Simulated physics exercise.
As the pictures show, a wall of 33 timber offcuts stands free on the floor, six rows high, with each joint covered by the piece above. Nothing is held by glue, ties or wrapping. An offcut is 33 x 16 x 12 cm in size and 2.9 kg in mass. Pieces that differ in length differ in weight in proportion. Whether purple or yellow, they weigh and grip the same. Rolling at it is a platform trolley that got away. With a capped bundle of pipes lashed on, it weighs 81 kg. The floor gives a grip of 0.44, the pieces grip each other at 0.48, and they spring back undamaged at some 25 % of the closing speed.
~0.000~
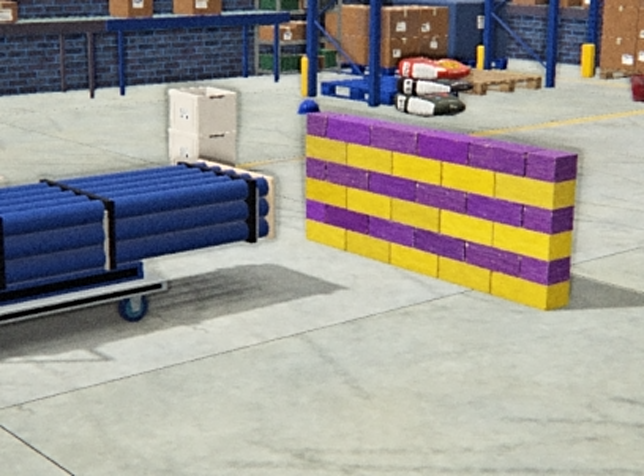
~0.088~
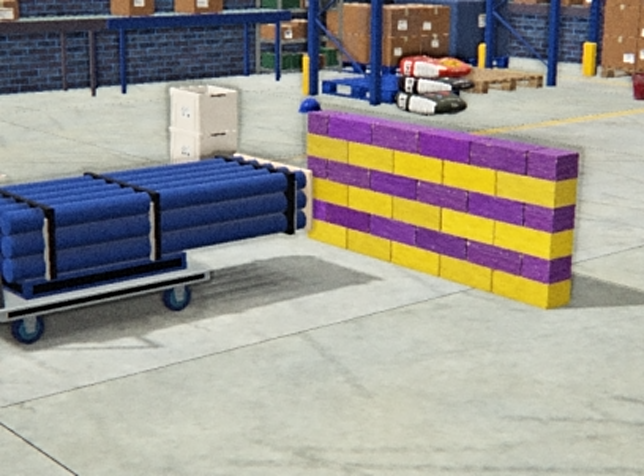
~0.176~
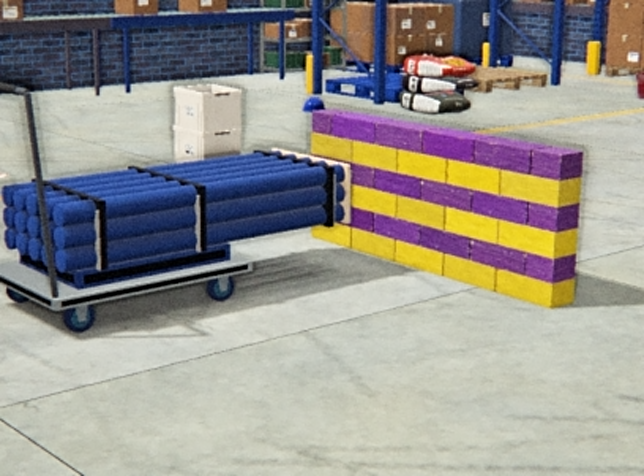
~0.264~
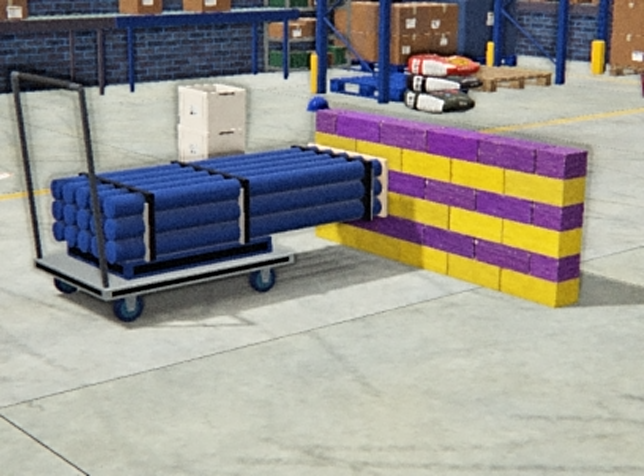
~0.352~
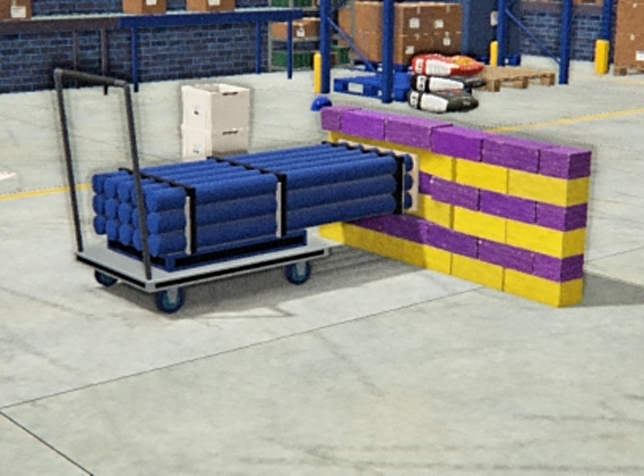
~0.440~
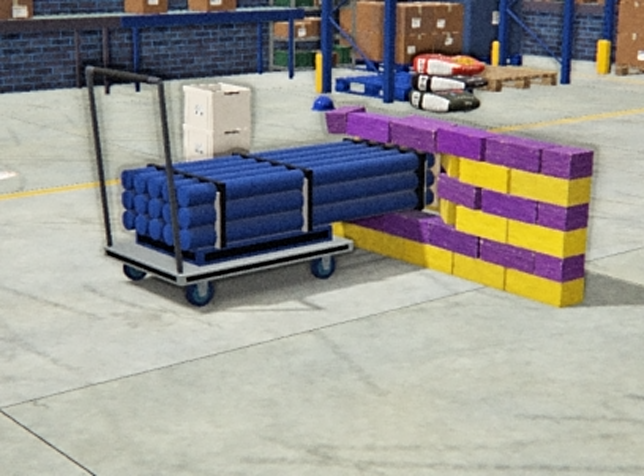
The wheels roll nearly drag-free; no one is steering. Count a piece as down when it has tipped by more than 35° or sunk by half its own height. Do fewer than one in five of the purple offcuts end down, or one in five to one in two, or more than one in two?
It is more than one in two.
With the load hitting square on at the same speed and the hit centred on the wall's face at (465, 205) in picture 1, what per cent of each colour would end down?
That would leave yellow at 50 % and purple at 50 %.
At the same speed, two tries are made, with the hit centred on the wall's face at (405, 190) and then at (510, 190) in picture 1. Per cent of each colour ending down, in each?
For yellow it's 60 then 30 per cent, for purple 60 then 50 per cent.
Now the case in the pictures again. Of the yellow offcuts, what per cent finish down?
Yellow share down - 50 in a hundred.
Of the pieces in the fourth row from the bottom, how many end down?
From that row, 4 end down.
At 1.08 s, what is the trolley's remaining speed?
I'd put it at roughly 1.0 m/s.
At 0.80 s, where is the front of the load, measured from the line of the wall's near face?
Position: Approx. 75 cm beyond.
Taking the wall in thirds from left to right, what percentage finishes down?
The thirds come out at 80 on the left, 80 in the middle and 20 on the right, in per cent.
After 0.58 s, load 44 cm past the wall's line, still rolling; 3 of the 18 purple offcuts down (7 of 33 in all colours); top purple offcut 36 mm lower; top yellow offcut leaning 8°.
After 0.80 s, load 74 cm past the wall's line, still rolling; 4 of the 18 purple offcuts down (10 of 33 in all colours); top purple offcut 35 mm lower; top yellow offcut leaning 28°.
After 1.08 s, load 1.04 m past the wall's line, still rolling; 11 of the 18 purple offcuts down (18 of 33 in all colours); top purple offcut 35 mm lower; top yellow offcut leaning 51°, 28 cm lower.
After 1.56 s, load 1.42 m past the wall's line, still rolling; 11 of the 18 purple offcuts down (18 of 33 in all colours); top purple offcut 35 mm lower; top yellow offcut on its side.
At rest (2.6 s), load 1.63 m past the wall's line, stopped; 11 of the 18 purple offcuts down (18 of 33 in all colours); top purple offcut 35 mm lower; top yellow offcut on its side. That is 61 per cent. As the last picture would show them, middles, top purple offcut near (507, 107), top yellow offcut near (560, 260).
